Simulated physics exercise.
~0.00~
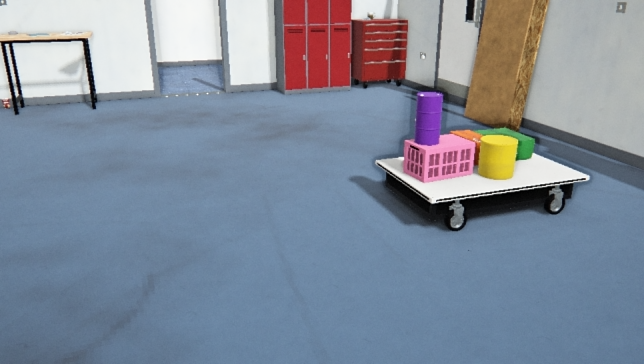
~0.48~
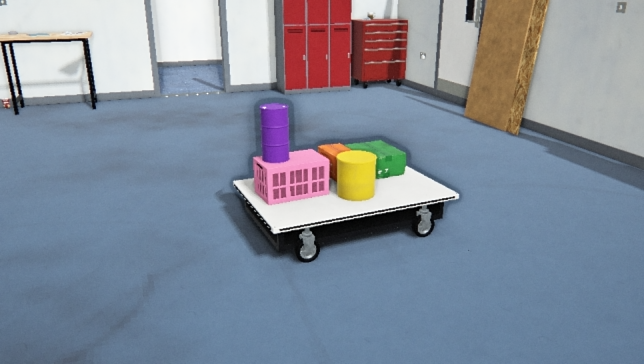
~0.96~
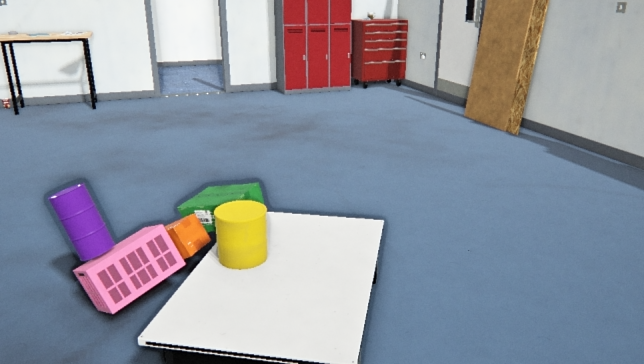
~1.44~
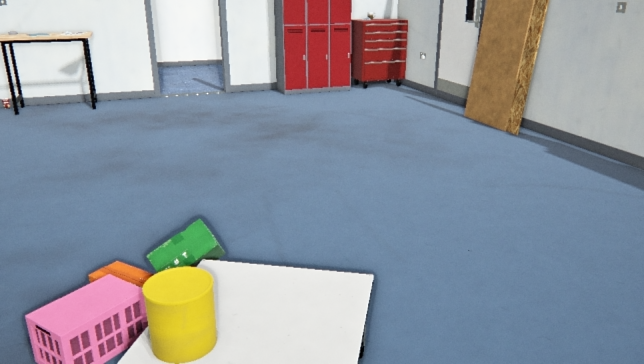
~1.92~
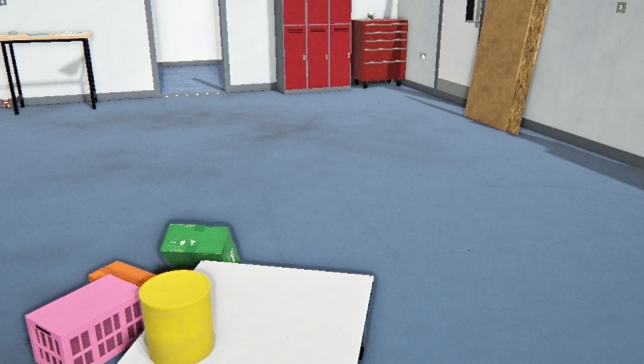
White cart swinging toward the camera and stopping, shedding a purple canister, pink crate, and orange and green boxes, yellow pail staying aboard.
